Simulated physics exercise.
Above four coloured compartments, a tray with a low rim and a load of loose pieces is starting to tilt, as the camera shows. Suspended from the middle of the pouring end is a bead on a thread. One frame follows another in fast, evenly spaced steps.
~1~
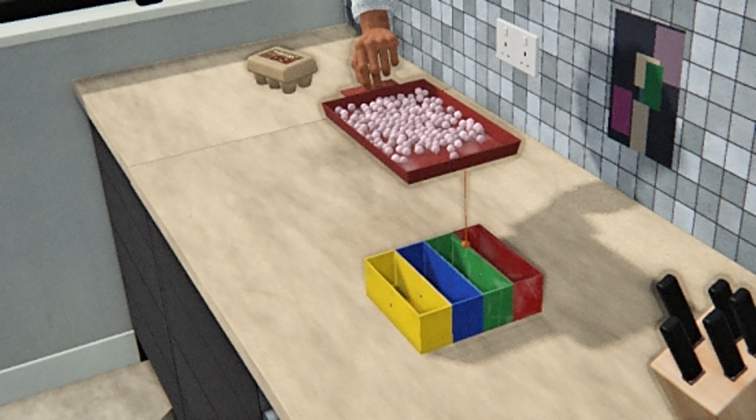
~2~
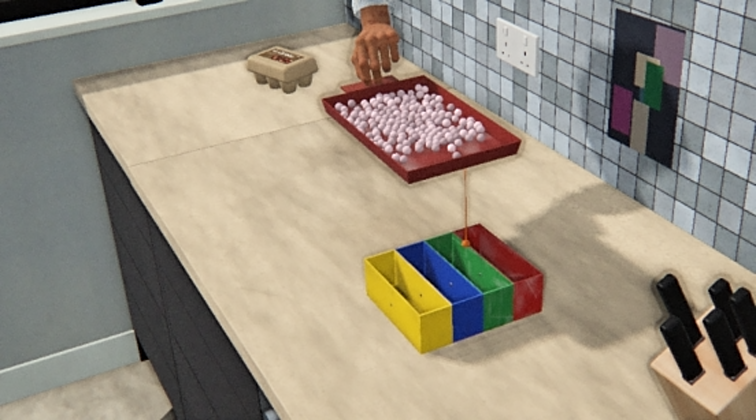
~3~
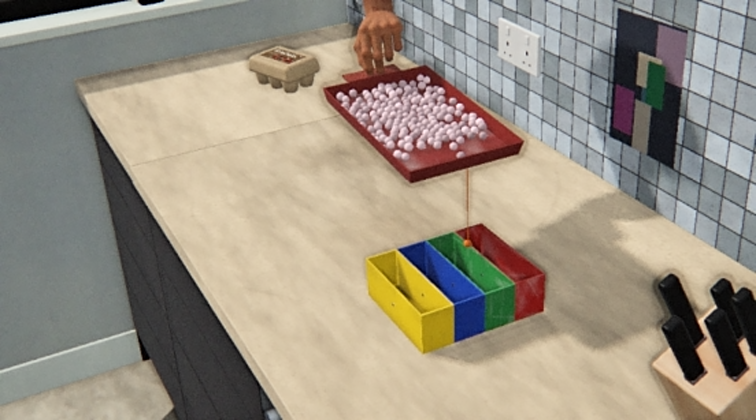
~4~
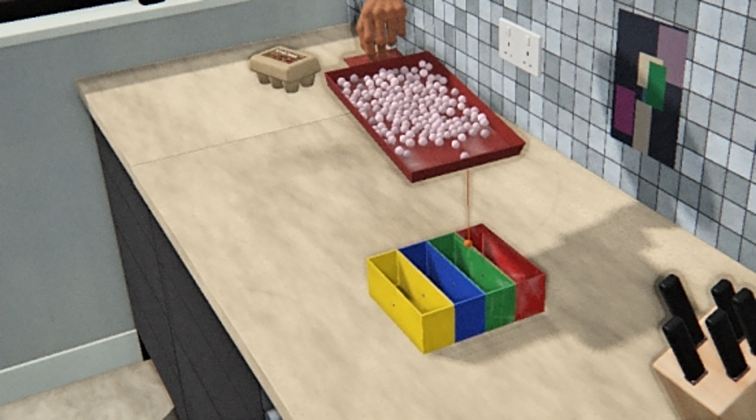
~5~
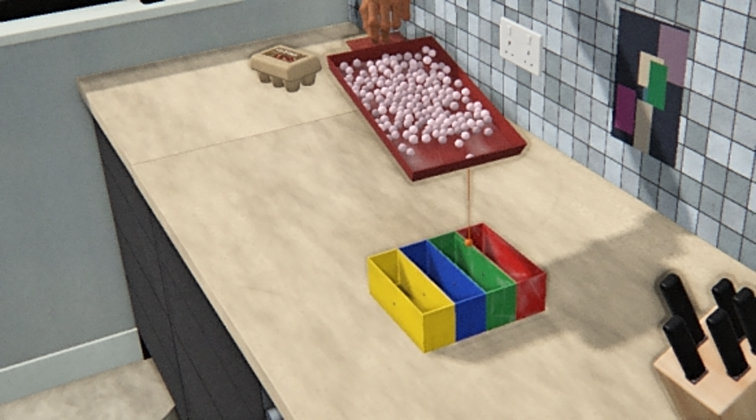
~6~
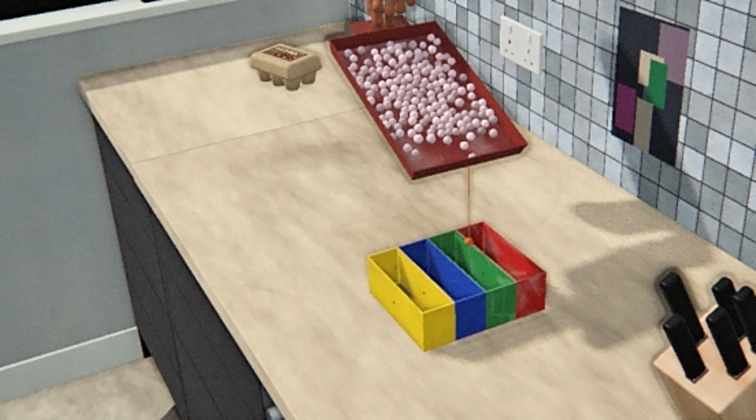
Red tray of pale pink beads tilting gradually as a hand lifts its far end above yellow, blue, green and red compartments.
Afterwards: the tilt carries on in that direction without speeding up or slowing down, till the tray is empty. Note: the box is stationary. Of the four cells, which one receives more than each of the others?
The red cell receives the most.
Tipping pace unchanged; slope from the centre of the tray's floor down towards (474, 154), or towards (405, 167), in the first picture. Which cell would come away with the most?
The first time it's the cell in red, the second time it's yellow.
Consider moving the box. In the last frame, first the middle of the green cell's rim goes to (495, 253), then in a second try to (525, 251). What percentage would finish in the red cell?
You'd get near 20 per cent and afterwards near 10 per cent.
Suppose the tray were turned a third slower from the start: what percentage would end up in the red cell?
Expected result: Around 30 per cent.
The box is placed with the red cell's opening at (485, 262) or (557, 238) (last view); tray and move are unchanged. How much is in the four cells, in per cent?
First case 50 in a hundred, second case 80 in a hundred.
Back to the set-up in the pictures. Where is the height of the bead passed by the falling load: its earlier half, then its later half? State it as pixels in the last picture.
Roughly (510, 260) first, then roughly (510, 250).
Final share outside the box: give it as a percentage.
I'd say around 40 per cent.
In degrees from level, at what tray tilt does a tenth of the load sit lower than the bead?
At about 70°.
Soon after the last picture, tray tipped steeply; most on the tray; a stray few in the green cell; a stray few in the red cell; about a quarter falling or outside the box.
A little later, tray tipped past a quarter turn; a small part on the tray; about a quarter in the red cell; a small part in the green cell; a small part in the blue cell; a stray few in the yellow cell; about half falling or outside the box.
Later still, tray tipped past a quarter turn; about a third in the red cell; about a quarter in the green cell; a small part in the blue cell; a stray few in the yellow cell; about a third falling or outside the box.
By the end, tray tipped past a quarter turn; about a third in the red cell; about a quarter in the green cell; a small part in the blue cell; a stray few in the yellow cell; about a third outside the box.
